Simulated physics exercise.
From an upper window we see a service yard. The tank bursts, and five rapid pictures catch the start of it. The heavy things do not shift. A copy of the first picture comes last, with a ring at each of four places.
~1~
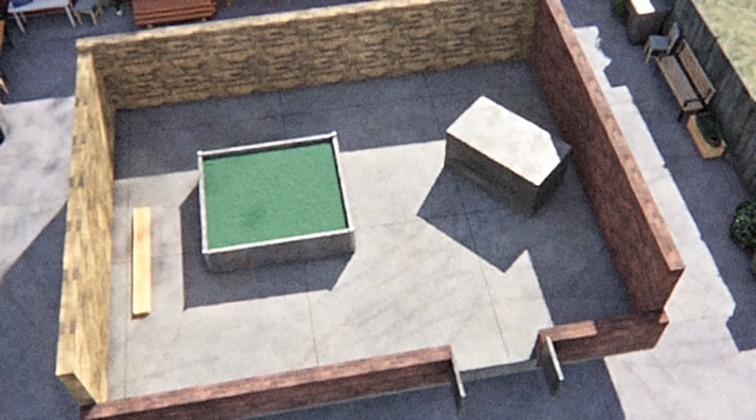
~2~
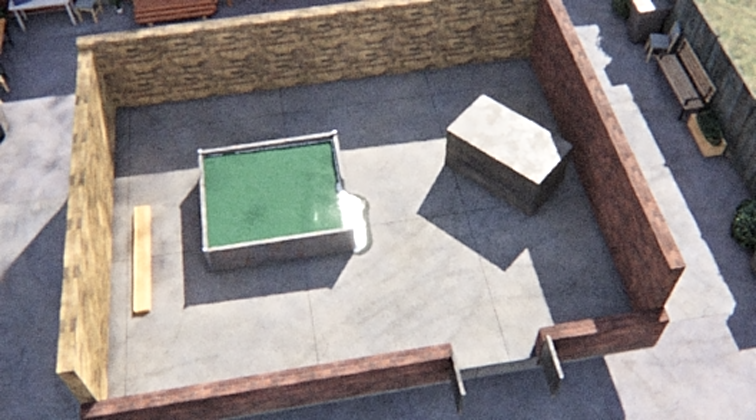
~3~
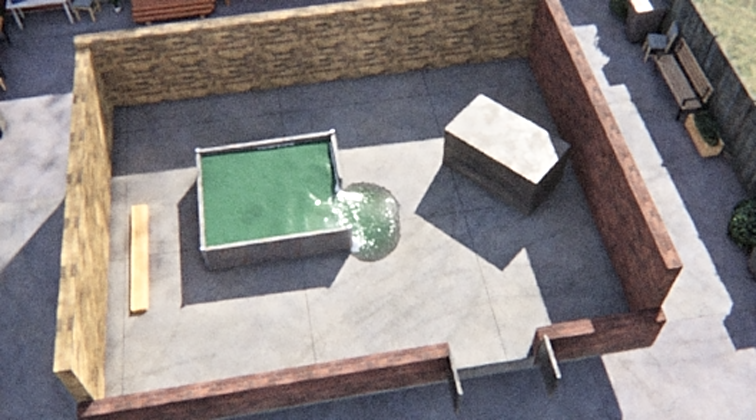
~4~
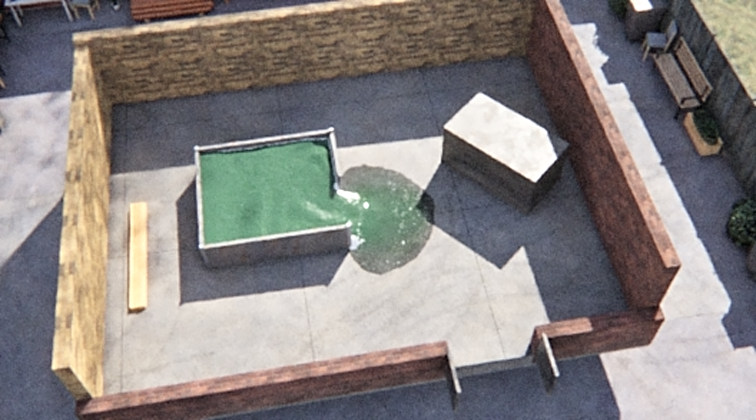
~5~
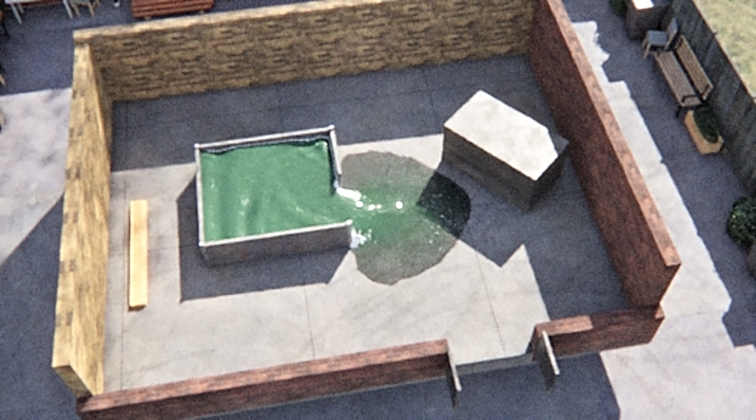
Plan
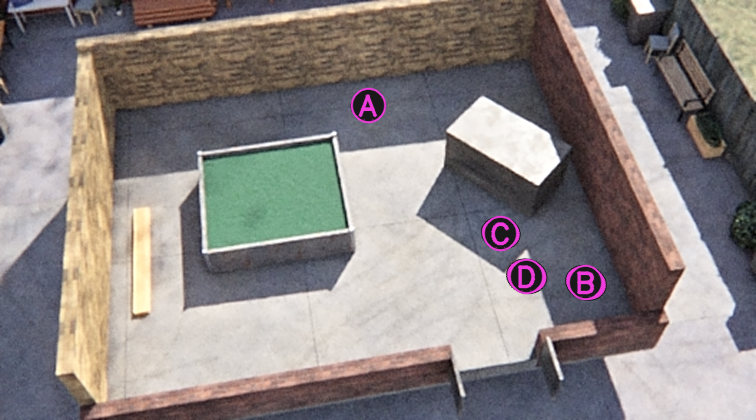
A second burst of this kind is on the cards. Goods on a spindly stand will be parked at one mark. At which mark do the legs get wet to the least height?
Take A.
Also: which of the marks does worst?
It is B.
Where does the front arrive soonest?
That is ring C.
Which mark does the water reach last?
A it is.
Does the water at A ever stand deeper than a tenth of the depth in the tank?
Yes, it does.
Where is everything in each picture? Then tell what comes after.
Tank full, its middle at (274, 193); open gate at (494, 341).
Water covers 1 % of the ground and shows as far out as (357, 252).
Water covers 3 % of the ground and shows as far out as (391, 199).
Water covers 6 % of the ground and shows as far out as (428, 200).
Water covers 10 % of the ground and shows as far out as (465, 199).
On the marked copy, A at (368, 105); B at (585, 282); C at (500, 233); D at (526, 276).
If A is chosen, the water peaks at about 15 % of the depth that stood in the tank.
If B is chosen, the water peaks at about 66 % of the depth that stood in the tank.
If C is chosen, the water peaks at about 34 % of the depth that stood in the tank.
If D is chosen, the water peaks at about 34 % of the depth that stood in the tank.
